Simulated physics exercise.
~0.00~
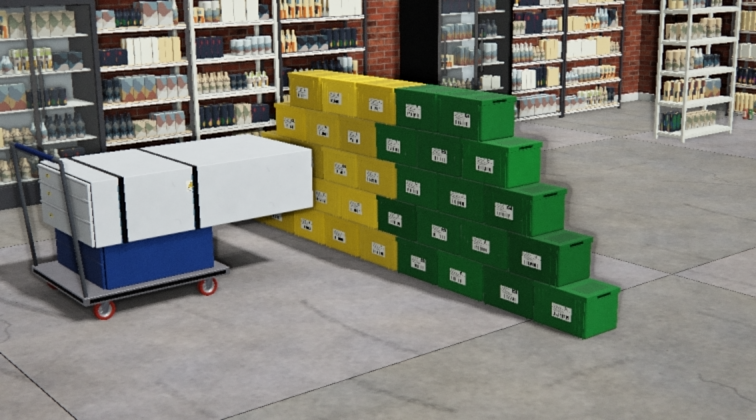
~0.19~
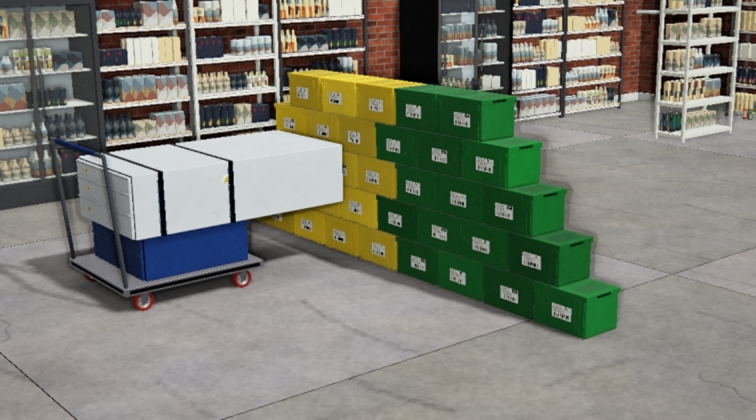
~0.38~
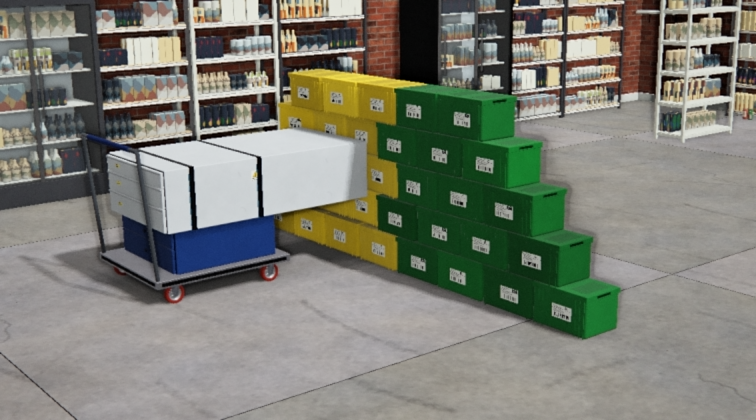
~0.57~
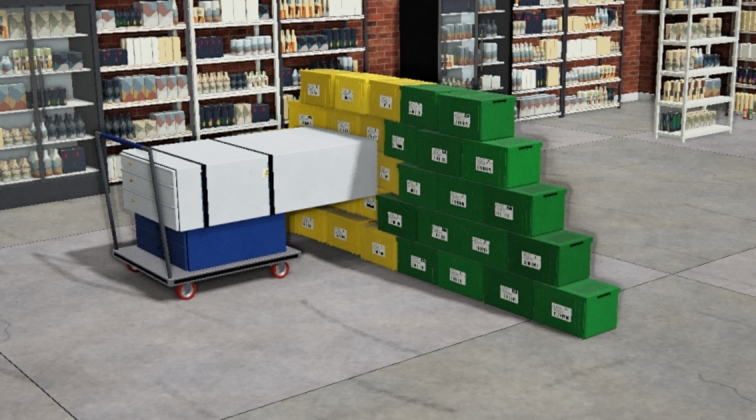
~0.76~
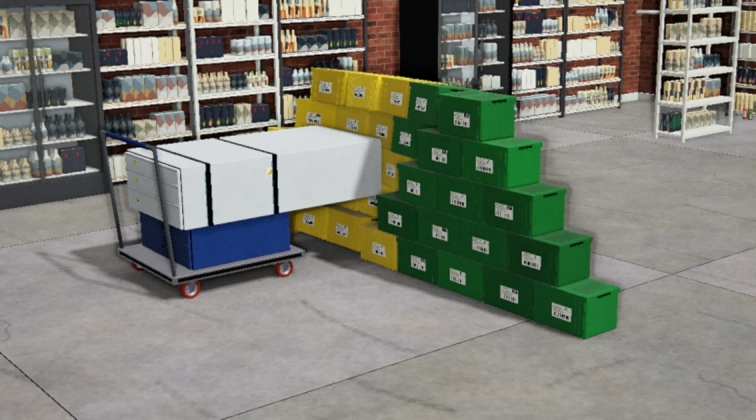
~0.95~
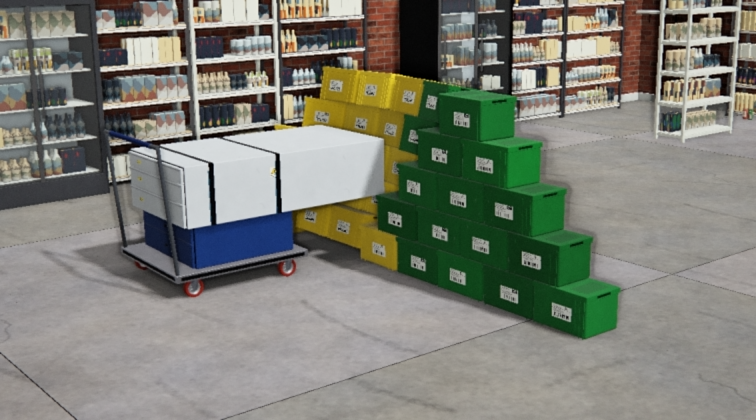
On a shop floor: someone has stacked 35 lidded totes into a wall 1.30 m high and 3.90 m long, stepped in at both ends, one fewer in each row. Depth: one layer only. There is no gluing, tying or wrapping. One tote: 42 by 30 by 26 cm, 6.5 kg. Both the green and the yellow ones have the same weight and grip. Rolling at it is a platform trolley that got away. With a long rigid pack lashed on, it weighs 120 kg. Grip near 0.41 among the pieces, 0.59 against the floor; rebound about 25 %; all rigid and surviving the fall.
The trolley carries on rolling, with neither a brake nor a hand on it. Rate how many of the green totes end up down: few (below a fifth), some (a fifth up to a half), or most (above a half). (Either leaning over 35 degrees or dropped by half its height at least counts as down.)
Few.
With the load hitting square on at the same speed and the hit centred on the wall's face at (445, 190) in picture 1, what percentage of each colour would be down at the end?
Green 90 %, yellow 20 %.
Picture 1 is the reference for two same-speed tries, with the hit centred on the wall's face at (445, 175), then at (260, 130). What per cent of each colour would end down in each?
For green it's 50 then 0 per cent, for yellow 10 then 20 per cent.
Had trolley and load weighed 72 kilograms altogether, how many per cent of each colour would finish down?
For green it's 0, for yellow it's 0 in a hundred.
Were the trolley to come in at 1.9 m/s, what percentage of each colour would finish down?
Down at the end: Green 10 per cent, yellow 80 per cent.
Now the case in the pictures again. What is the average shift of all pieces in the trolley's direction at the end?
Mean shift: Around 55 cm.
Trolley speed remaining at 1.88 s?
The trolley is doing roughly 0.0 m/s at that moment.
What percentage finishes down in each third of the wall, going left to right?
I'd put it at 70 % left, 70 % middle and 0 % right.
Around 1.14 s, load 24 cm past the wall's line, still rolling; none of the 16 green totes down (0 of 35 in all colours); top green tote unmoved; top yellow tote tipped 20°.
Around 1.38 s, load 26 cm past the wall's line, still rolling; 2 of the 16 green totes down (17 of 35 in all colours); top green tote unmoved; top yellow tote tipped 38°, 19 cm lower.
Around 1.58 s, load 26 cm past the wall's line, stopped; 2 of the 16 green totes down (17 of 35 in all colours); top green tote unmoved; top yellow tote tipped 63°, 61 cm lower.
Around 1.88 s, load 26 cm past the wall's line, stopped; 2 of the 16 green totes down (17 of 35 in all colours); top green tote unmoved; top yellow tote on its side.
Finally (2.8 s), load 26 cm past the wall's line, stopped; 2 of the 16 green totes down (17 of 35 in all colours); top green tote unmoved; top yellow tote on its side. That is 12 per cent. Seen by the last camera, middles, top green tote near (476, 116), top yellow tote near (591, 205).
